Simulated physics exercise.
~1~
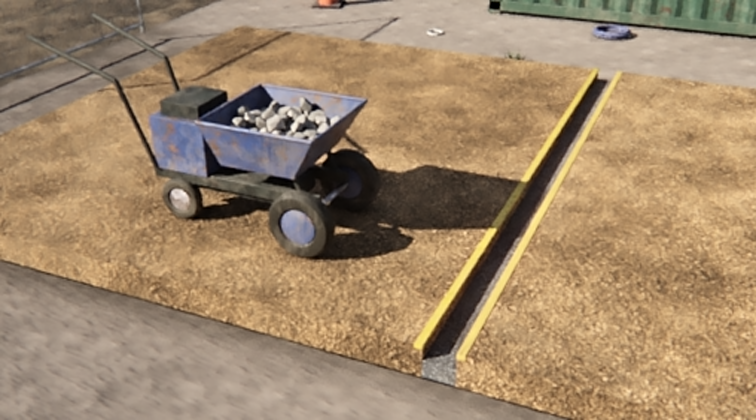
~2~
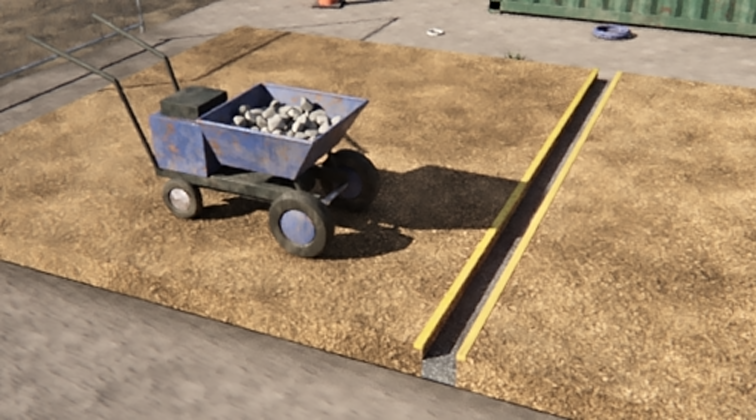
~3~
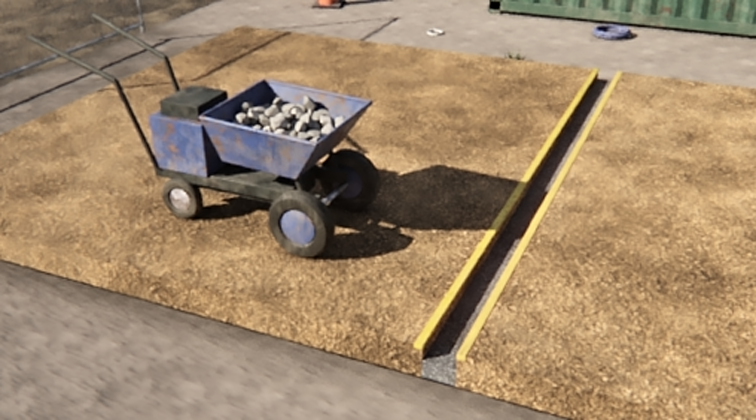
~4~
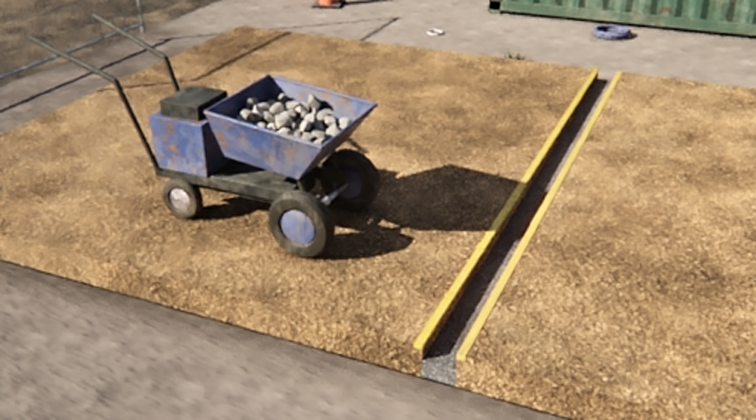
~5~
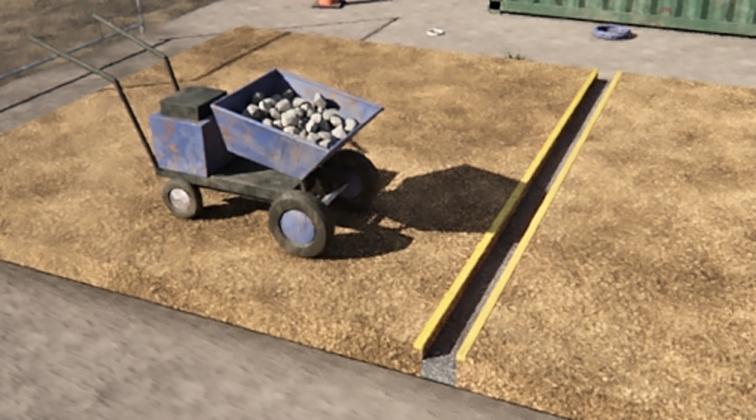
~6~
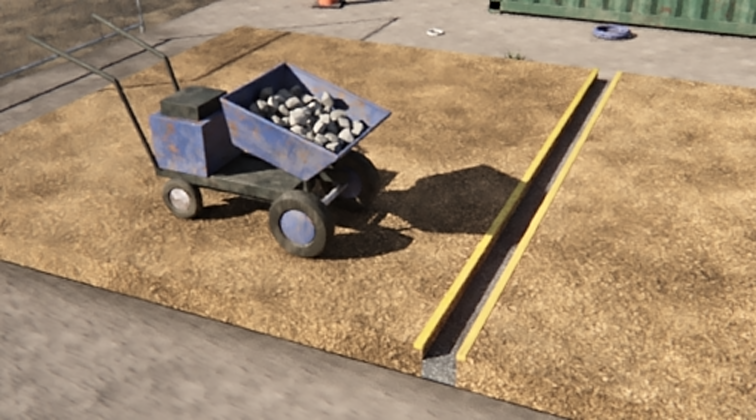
A small blue, rust-marked power barrow with dark handles stands on a patch of brown gravelly ground, seen from slightly above by a still camera. Grey broken stones fill its skip, a narrow yellow-edged trench runs to its right, and a green container stands at the upper right. The skip, level at first, tilts gradually forward to the right, the stones leaning with it while the wheels stay put.
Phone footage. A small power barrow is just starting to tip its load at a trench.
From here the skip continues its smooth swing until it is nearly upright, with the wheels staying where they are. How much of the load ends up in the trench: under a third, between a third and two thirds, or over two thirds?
Amount in the trench: Low, below a third.
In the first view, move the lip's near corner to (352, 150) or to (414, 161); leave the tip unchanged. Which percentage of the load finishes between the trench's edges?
The first gives close to 50 per cent and the second 10 per cent.
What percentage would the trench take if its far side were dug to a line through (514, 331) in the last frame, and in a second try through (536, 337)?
I'd expect close to 20 in a hundred and then close to 20 in a hundred.
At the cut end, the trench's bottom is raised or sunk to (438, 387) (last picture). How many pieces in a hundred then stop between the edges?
20 %.
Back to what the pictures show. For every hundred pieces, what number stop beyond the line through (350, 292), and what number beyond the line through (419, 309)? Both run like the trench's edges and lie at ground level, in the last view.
The first comes to 100 per cent, the second to 40 per cent.
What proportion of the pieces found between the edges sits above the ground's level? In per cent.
I'd estimate around 15 %.
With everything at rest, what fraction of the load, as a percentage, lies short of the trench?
75 %.
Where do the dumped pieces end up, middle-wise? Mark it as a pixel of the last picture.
(442, 252).
Shortly afterwards, skip tipped steeply; the whole lot in the skip.
Next, skip tipped right over; the bulk in the skip; a little short of the trench; only a few in or heaped over the trench; only a few falling.
Some moments later, skip tipped right over; a little in the skip; near two thirds short of the trench; near a quarter in or heaped over the trench; only a few beyond it.
In the end, skip tipped right over; only a few in the skip; the bulk short of the trench; near a quarter in or heaped over the trench; only a few beyond it.
